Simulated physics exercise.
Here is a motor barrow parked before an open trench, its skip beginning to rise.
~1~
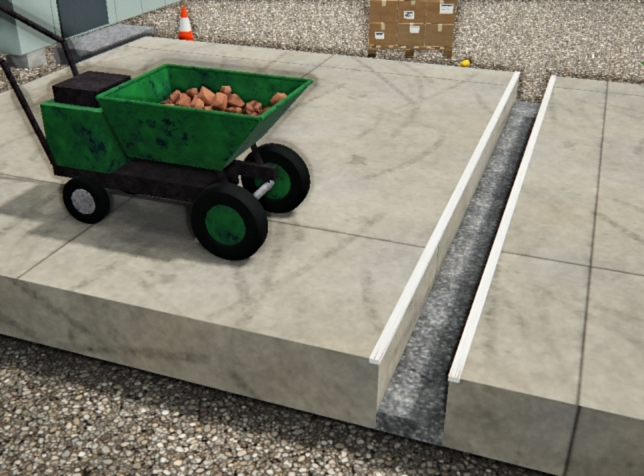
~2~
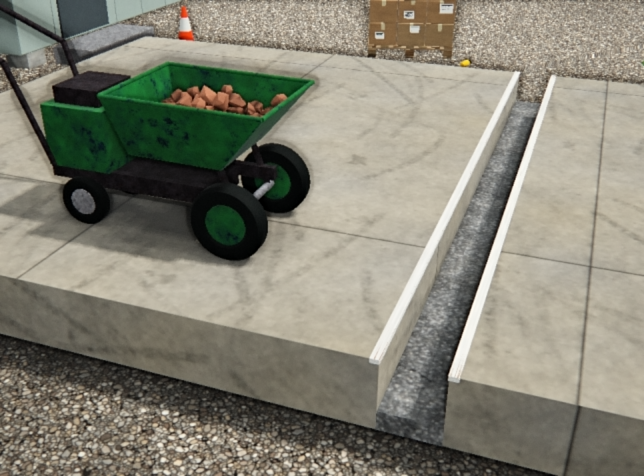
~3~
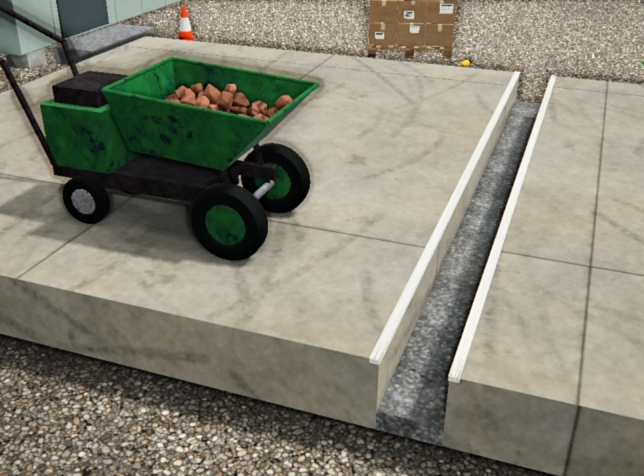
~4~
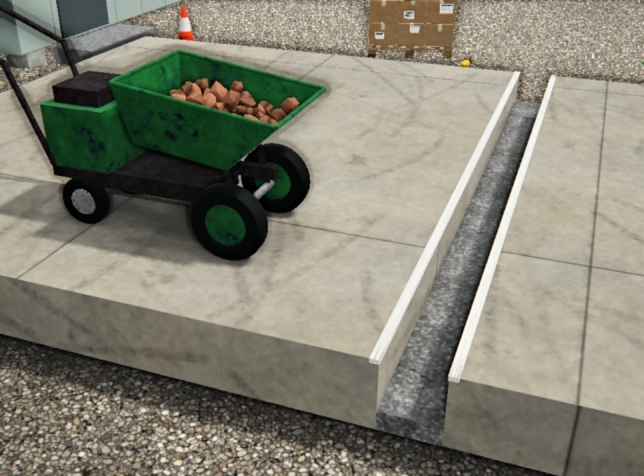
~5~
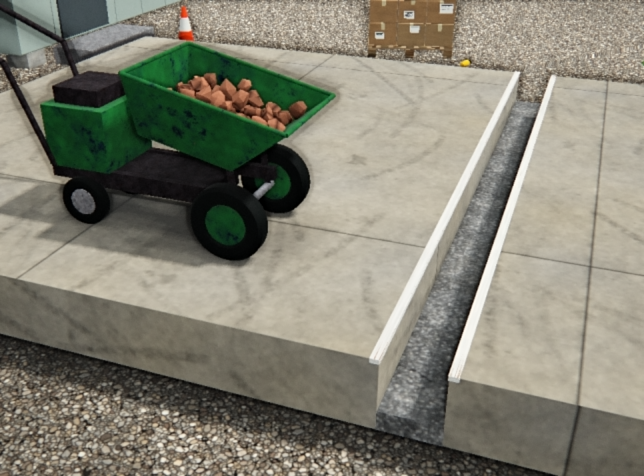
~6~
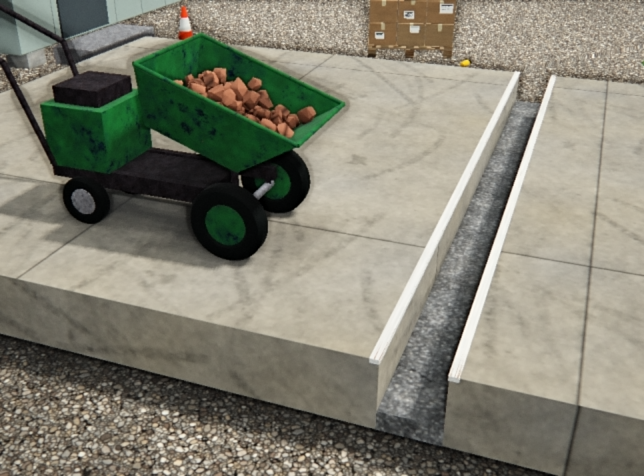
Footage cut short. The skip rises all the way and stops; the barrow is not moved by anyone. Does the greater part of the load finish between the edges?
No.
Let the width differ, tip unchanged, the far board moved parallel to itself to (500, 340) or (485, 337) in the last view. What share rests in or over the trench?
Respectively, 20 % and 20 %.
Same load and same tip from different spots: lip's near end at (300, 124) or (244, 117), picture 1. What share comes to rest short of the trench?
Roughly 30 per cent, then roughly 70 per cent.
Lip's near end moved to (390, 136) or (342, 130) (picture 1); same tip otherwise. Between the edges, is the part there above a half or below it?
Result A - a minority; result B - a majority.
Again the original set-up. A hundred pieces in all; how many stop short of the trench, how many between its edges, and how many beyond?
Short 55, between 30, beyond 0.
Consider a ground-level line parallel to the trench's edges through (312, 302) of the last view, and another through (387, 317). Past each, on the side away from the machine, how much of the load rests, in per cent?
In order: 90 per cent, then 30 per cent.
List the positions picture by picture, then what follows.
Lip of the skip near (260, 119), level; top of the load near (206, 112), lumps of rubble; first edge of the trench near (395, 318); far edge near (469, 333), the trench under half as wide as the skip, and about as deep as wide, in the first picture.
Lip of the skip near (262, 120), level; top of the load near (207, 112), in the second picture.
Lip of the skip near (267, 123), tipped barely; top of the load near (201, 105), in the third picture.
Lip of the skip near (276, 128), tipped a little; top of the load near (196, 104), in the fourth picture.
Lip of the skip near (286, 136), tipped a little; top of the load near (188, 92), in the fifth picture.
Lip of the skip near (297, 146), tipped clearly; top of the load near (198, 87); first edge of the trench near (395, 318); far edge near (469, 333), in the sixth picture.
Shortly afterwards, skip tipped steeply; the whole lot in the skip.
Next, skip tipped steeply; all but a few in the skip; a little short of the trench.
Some moments later, skip tipped right over; near a third in the skip; near half short of the trench; near a quarter in or heaped over the trench.
In the end, skip tipped right over; a little in the skip; near half short of the trench; near a third in or heaped over the trench; none at all beyond it.
